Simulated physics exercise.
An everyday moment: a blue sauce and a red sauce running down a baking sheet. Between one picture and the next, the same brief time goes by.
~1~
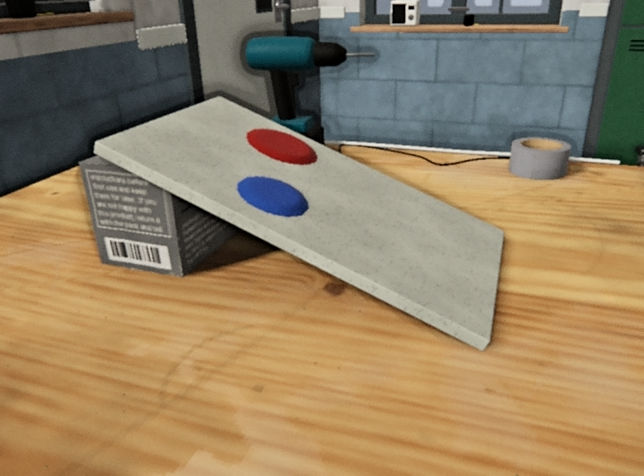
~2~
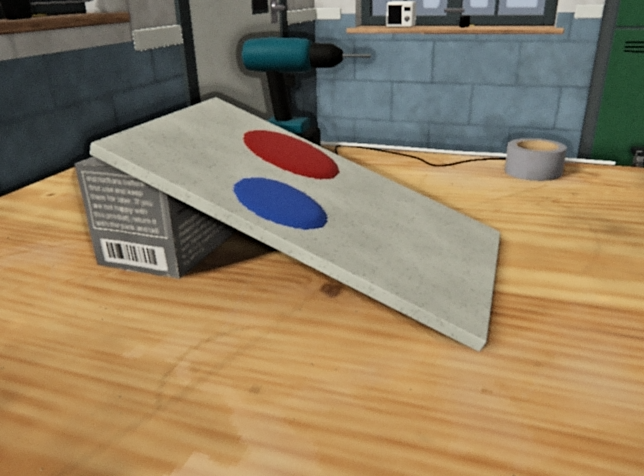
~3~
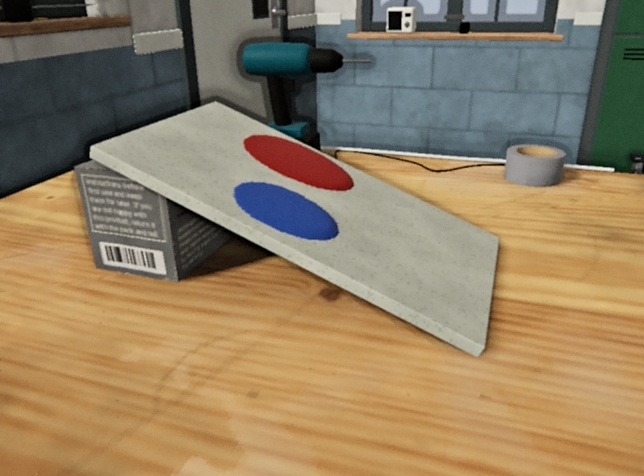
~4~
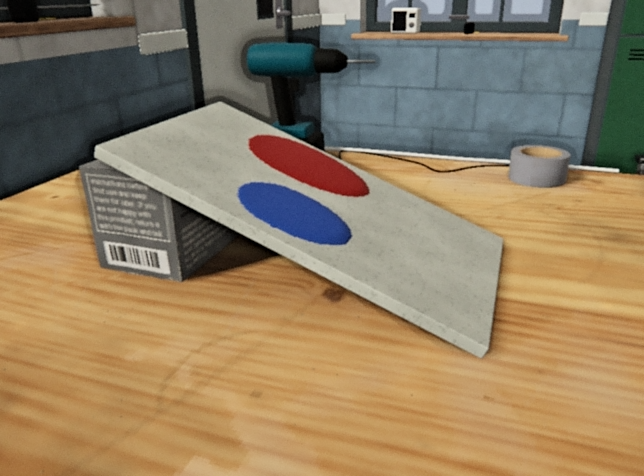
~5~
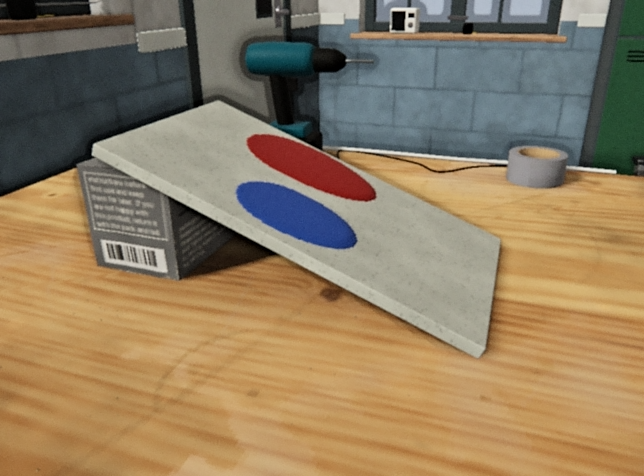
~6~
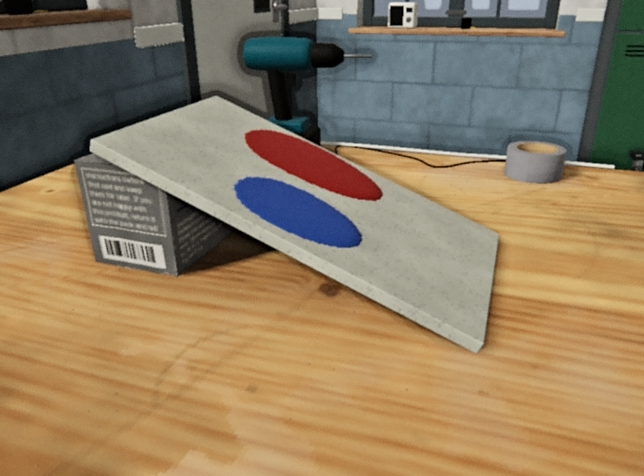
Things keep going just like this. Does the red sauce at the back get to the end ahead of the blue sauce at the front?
Yes.
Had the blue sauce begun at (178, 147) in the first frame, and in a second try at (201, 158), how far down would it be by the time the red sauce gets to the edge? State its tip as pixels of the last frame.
Roughly (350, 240), then (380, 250) for the other start.
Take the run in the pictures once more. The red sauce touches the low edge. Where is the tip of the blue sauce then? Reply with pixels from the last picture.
Roughly (452, 288).
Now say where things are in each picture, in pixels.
In the first picture, tip of the blue sauce half way down; tip of the red sauce (307, 157) half way down.
In the second picture, tip of the blue sauce (316, 217) half way down; tip of the red sauce half way down.
In the third picture, tip of the blue sauce half way down; tip of the red sauce (346, 183) half way down.
In the fourth picture, tip of the blue sauce (339, 233) half way down; tip of the red sauce half way down.
In the fifth picture, tip of the blue sauce three quarters of the way down; tip of the red sauce (369, 194) half way down.
In the sixth picture, tip of the blue sauce (353, 237) three quarters of the way down; tip of the red sauce three quarters of the way down.
Soon after, the blue sauce is three quarters of the way down; the red sauce is three quarters of the way down.
Later, the blue sauce is close to the edge; the red sauce is close to the edge.
In the end, the blue sauce is close to the edge; the red sauce is at the low edge.
